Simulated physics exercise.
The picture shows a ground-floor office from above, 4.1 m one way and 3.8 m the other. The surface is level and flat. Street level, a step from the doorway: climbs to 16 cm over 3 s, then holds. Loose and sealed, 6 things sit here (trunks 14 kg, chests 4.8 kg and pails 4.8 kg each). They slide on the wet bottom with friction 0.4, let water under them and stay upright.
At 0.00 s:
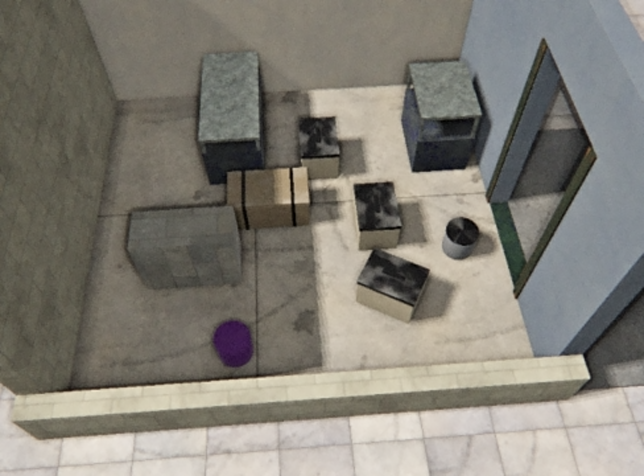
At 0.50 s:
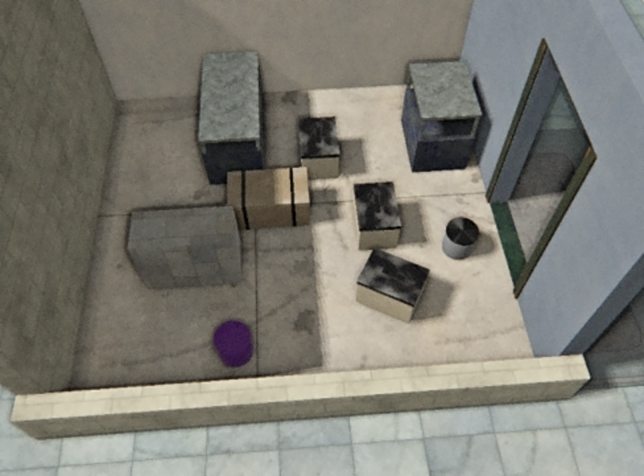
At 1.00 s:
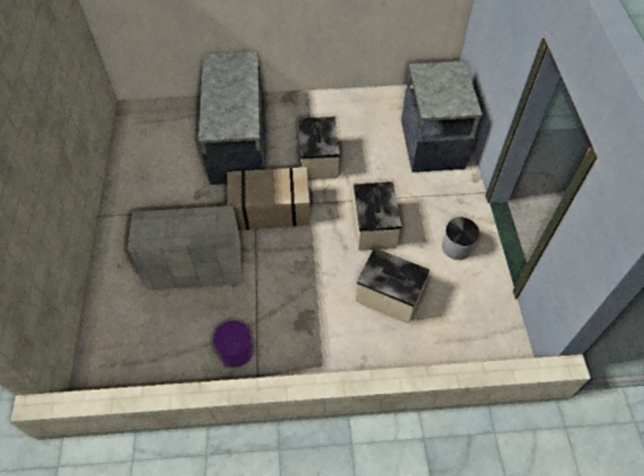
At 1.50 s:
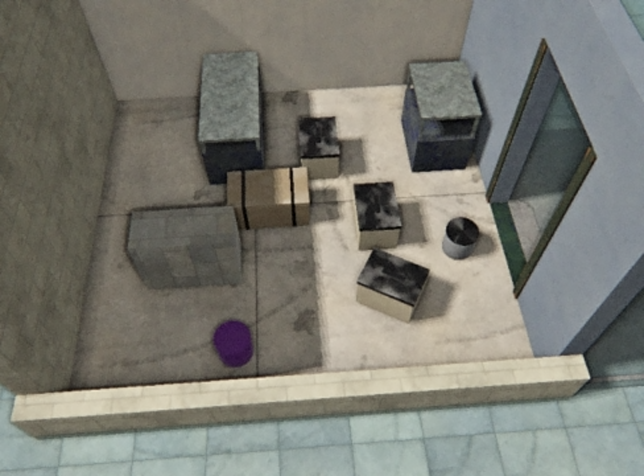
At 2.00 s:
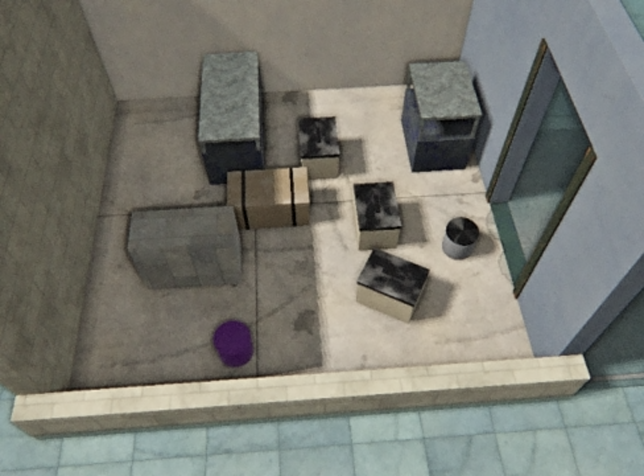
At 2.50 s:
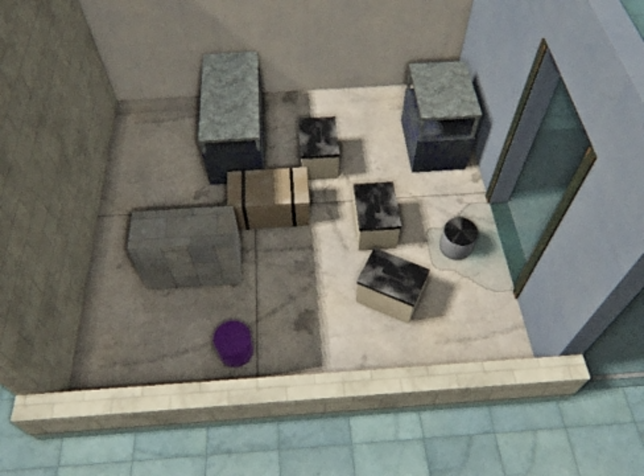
Water spreads gradually over the pale tiles outside the walled room, turning them blue-green, while the floor inside stays dry. Then a thin, clear patch spreads in through the doorway on the right and around the grey pail, while the purple pail, chests and other objects stay where they are.
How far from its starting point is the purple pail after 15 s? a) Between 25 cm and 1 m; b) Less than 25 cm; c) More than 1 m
(c) More than 1 m.
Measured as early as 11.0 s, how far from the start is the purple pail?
About 140 cm out of place.
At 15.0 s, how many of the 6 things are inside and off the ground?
6.
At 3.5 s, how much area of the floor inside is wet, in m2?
About 2.5 m2.
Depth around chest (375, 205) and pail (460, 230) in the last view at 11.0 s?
First roughly 7 cm, second roughly 9 cm.
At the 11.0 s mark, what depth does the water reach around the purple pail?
The depth there is around 9 cm.
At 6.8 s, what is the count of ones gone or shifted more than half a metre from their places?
Result: 5.
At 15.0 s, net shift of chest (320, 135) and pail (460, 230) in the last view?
Net displacement, in order: 150 cm; 350 cm.
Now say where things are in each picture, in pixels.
The purple pail at (232, 337), on the bottom; water covers 0.0 m2; 0 of 6 have shifted, in the first frame.
The purple pail at (232, 337) rests on the ground; water covers 0.0 m2; 0 of 6 have shifted, in the second frame.
The purple pail at (232, 337) rests on the ground; water covers 0.0 m2; 0 of 6 have shifted, in the third frame.
The purple pail at (232, 337), on the bottom; water covers 0.0 m2; 0 of 6 have shifted, in the fourth frame.
The purple pail at (232, 337) rests on the ground; 0.0 m2 under water; 0 of 6 have shifted, in the fifth frame.
The purple pail at (232, 337), on the bottom; water covers 0.4 m2; 0 of 6 have shifted, in the sixth frame.
After 3.5 s the purple pail is near (232, 337), 0.0 m from its start, aground; 0 afloat.
After 6.8 s the purple pail is near (164, 333), 0.6 m from its start, aground; 3 afloat.
After 11.0 s the purple pail is near (91, 276), 1.5 m from its start, afloat; 6 afloat.
After 15.0 s the purple pail is near (117, 128), 2.8 m from its start, afloat; 6 afloat.
